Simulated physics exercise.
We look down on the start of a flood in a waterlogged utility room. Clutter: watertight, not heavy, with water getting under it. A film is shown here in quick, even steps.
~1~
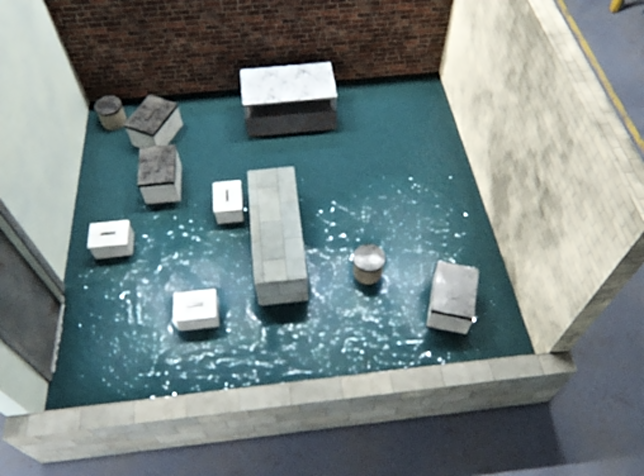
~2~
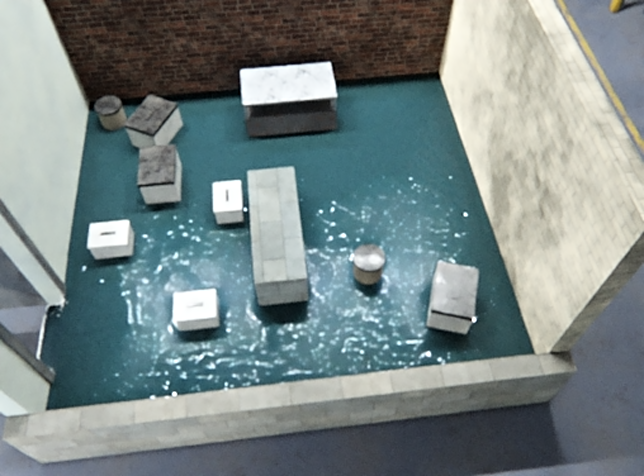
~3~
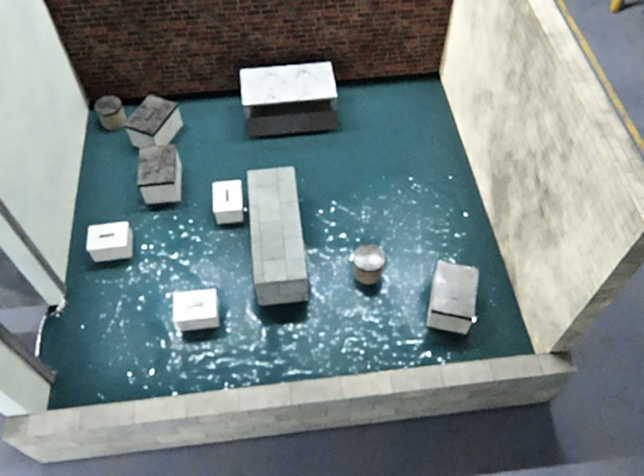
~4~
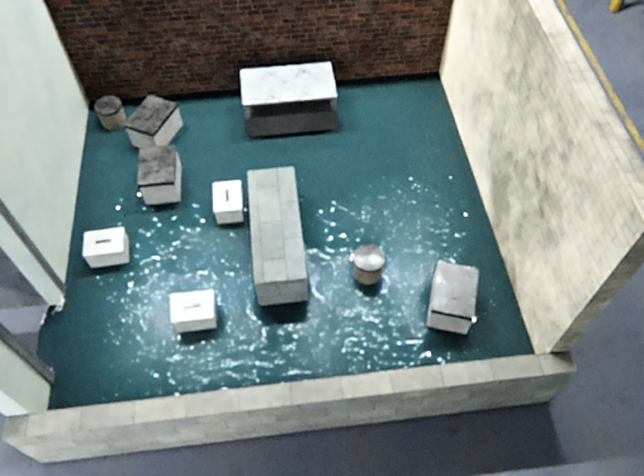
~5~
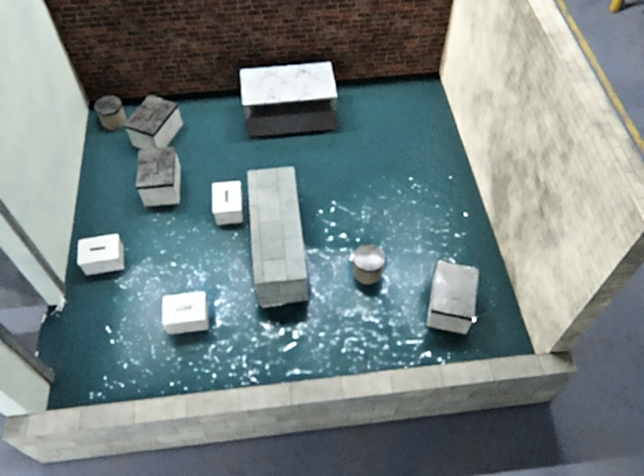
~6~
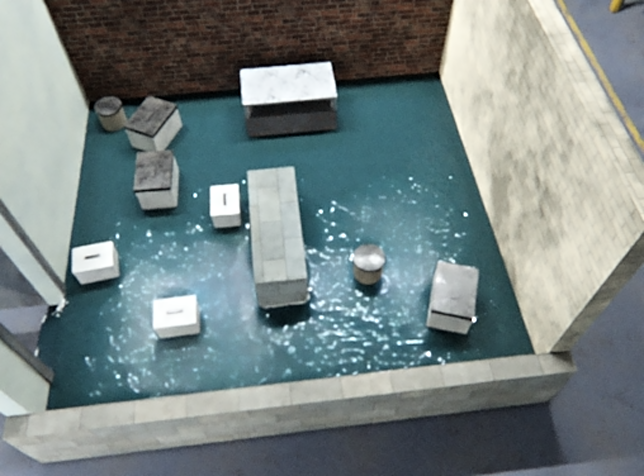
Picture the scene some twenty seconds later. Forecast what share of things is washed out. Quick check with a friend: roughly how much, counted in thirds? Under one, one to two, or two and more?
The portion will probably sit in the middle band.
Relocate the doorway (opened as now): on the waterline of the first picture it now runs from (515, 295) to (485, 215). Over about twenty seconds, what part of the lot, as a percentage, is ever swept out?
Around 40 in a hundred.
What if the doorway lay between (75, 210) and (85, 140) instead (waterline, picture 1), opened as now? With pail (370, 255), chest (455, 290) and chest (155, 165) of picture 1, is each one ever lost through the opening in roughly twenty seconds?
In order: Remains, remains, escapes.
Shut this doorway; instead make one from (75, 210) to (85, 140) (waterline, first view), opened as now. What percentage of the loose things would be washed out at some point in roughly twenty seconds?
I reckon 80 percent.
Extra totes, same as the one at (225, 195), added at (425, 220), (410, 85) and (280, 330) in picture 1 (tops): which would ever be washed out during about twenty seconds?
Remains; remains; escapes.
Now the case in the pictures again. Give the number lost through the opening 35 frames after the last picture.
The number comes out at 3.
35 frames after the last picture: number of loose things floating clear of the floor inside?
It works out to 5.
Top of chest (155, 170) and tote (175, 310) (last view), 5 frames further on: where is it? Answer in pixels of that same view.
Close to (142, 197), and close to (130, 329).
A moment on, 1 of 8 are out; 7 afloat.
Next, 2 of 8 are out; 6 afloat.
Later, 3 of 8 are out; 5 afloat.
In the end, 4 of 8 are out; 4 afloat.
